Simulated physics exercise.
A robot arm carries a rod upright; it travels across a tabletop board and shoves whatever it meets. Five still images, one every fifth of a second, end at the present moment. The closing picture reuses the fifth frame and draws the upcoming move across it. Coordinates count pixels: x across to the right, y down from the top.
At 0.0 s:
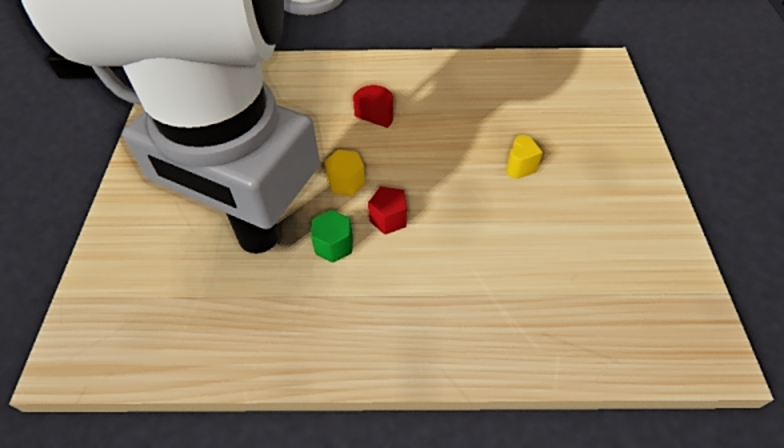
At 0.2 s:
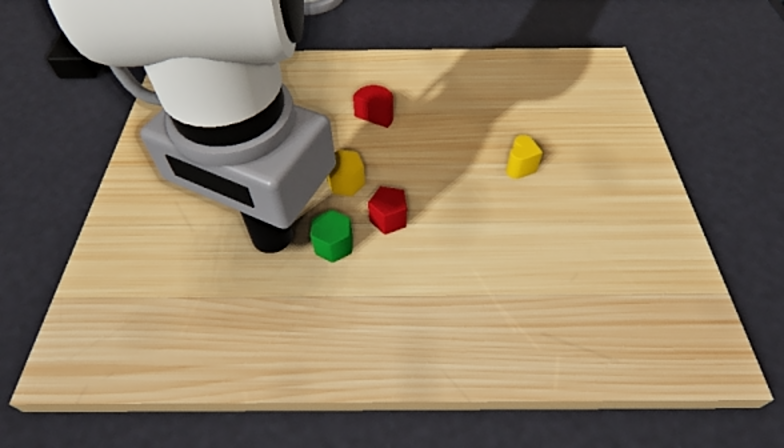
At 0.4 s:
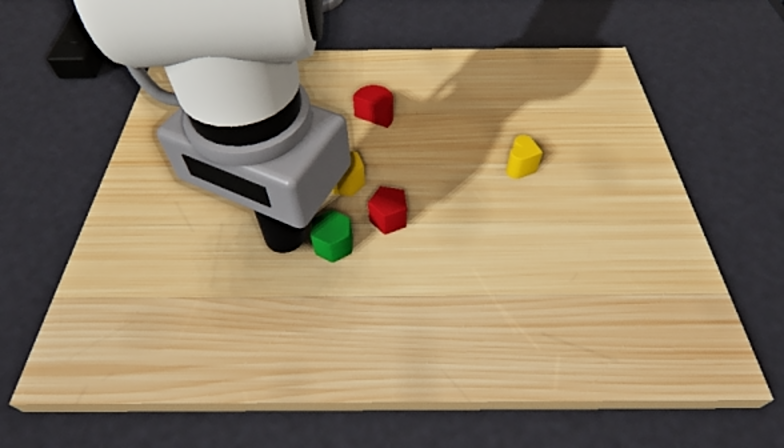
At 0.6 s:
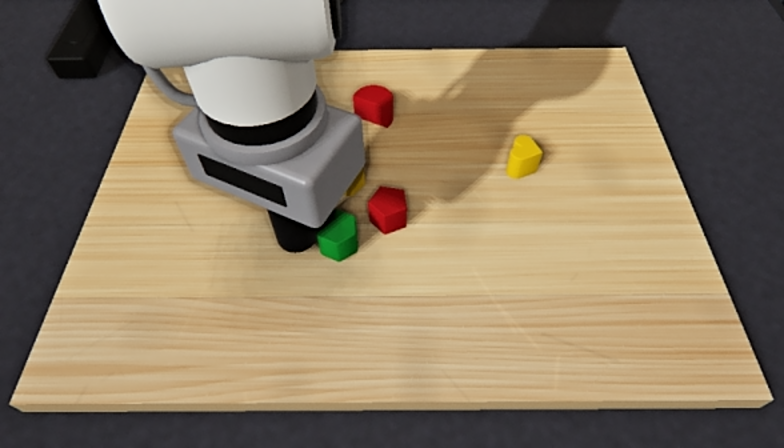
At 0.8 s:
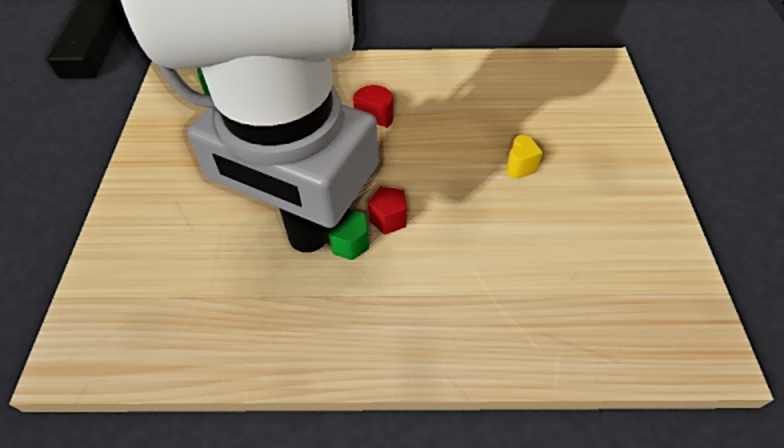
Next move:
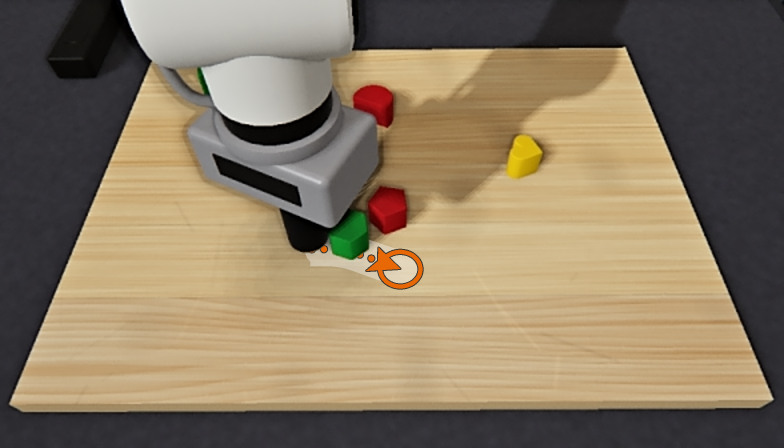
On a wooden board, a robot arm moving right with its black rod, nudging a green hexagon slightly toward a red block.
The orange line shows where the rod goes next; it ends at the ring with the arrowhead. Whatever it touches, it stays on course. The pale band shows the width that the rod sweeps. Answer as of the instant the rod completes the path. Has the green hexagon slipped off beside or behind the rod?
That would be a yes.
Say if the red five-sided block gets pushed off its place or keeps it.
It's moved.
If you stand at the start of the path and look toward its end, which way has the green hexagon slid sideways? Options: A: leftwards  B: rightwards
The correct letter is A.
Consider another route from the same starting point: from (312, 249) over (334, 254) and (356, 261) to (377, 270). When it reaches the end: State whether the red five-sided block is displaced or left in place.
That block moves.
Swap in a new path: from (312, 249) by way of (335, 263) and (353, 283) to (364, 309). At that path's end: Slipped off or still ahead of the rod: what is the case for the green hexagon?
Looking at the end of the path, the green hexagon has slipped free of the rod.
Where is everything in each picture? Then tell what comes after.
The first picture shows tip of the rod at (259, 237), middles of tops, yellow hexagon at (344, 162), green hexagon at (331, 226), red five-sided block at (389, 200).
The second picture shows rod at (273, 237), nothing pushed.
The third picture shows rod at (285, 237), nothing pushed.
The fourth picture shows rod at (297, 237), green hexagon at (336, 226).
The fifth picture shows rod at (309, 236), yellow hexagon hidden, green hexagon at (347, 224), red five-sided block at (389, 200).
The line goes from (312, 249) over (342, 250) and (371, 259) to (400, 269).
What follows on the original path. Halfway along, rod at (356, 241); green hexagon at (393, 224), turned 20° anticlockwise; red five-sided block at (400, 194), turned 40° anticlockwise.
At the end, rod at (400, 256); yellow hexagon unmoved; green hexagon at (421, 222), turned 50° anticlockwise; red five-sided block at (401, 194), turned 40° anticlockwise.
